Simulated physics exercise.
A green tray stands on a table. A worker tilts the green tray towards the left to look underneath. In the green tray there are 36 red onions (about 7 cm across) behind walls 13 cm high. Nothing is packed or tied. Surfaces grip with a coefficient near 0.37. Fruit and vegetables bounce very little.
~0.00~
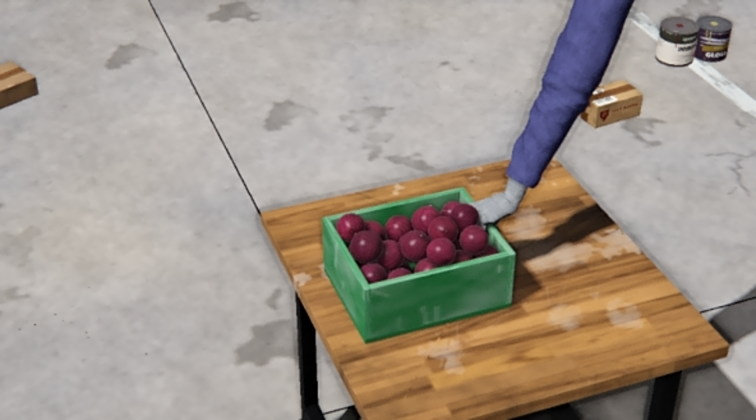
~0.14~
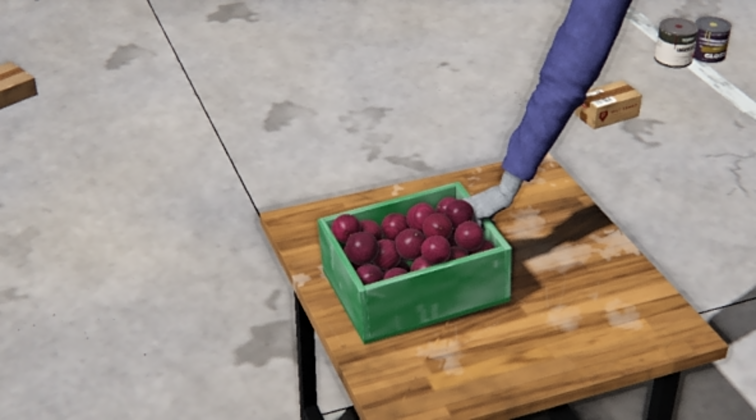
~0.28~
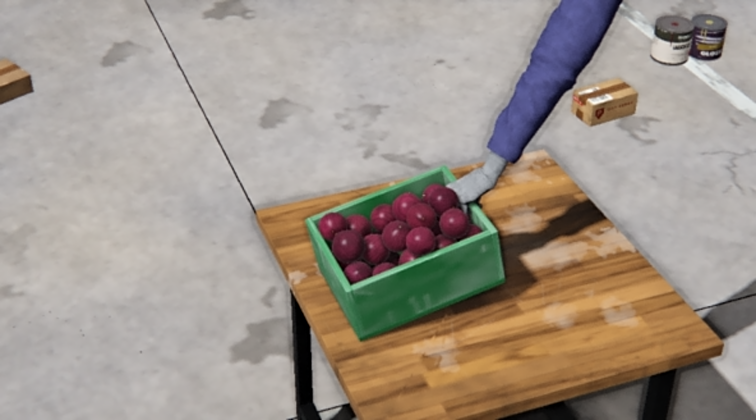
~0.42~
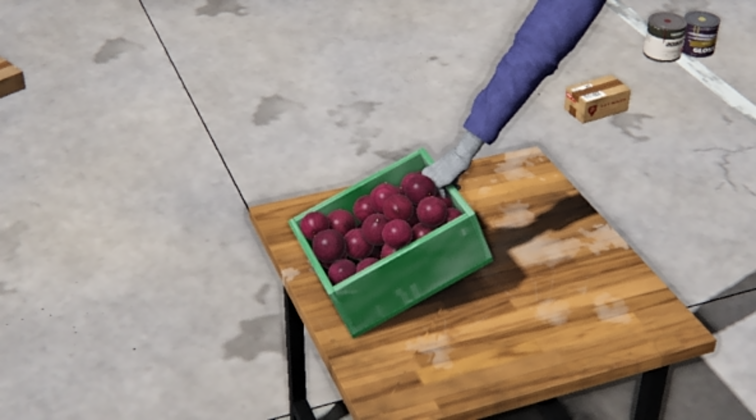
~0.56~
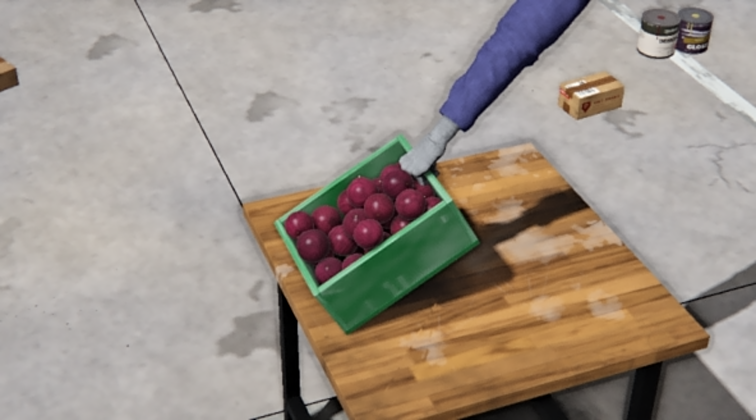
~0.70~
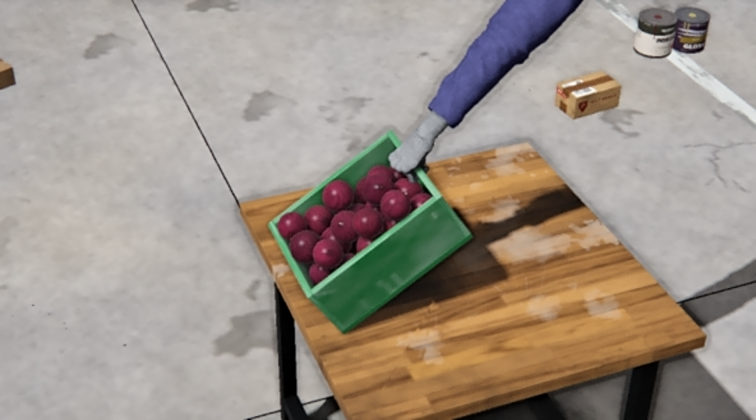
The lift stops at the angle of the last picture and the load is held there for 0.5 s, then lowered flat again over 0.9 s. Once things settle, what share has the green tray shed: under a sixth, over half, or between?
It sheds under a sixth of them.
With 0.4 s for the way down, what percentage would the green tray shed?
In that case green tray 0 per cent.
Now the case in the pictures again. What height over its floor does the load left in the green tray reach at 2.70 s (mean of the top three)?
Some 17 cm.
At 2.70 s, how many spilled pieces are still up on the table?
Some 0 pieces.
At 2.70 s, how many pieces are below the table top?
Roughly 2.
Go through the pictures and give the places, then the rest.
In the first frame (we follow the rim corner now nearest the camera; the camera pans a little), green tray at (370, 286); tilt 0°; nothing out yet.
The second frame shows green tray at (365, 288); tilt 3°.
The third frame shows green tray at (352, 288); tilt 11°.
The fourth frame shows green tray at (334, 289); tilt 21°.
The fifth frame shows green tray at (319, 290); tilt 29°.
The sixth frame shows green tray at (312, 292); tilt 32°; nothing out yet.
After 1.02 s, tilt 32°; 1 of 36 out of the green tray.
After 1.42 s, tilt 27°; 2 of 36 out of the green tray.
After 1.98 s, tilt 2°; 2 of 36 out of the green tray.
Final count (at 2.70 s), 2 of 36 out of the green tray. Asked share, 2 of 36, 6 per cent.
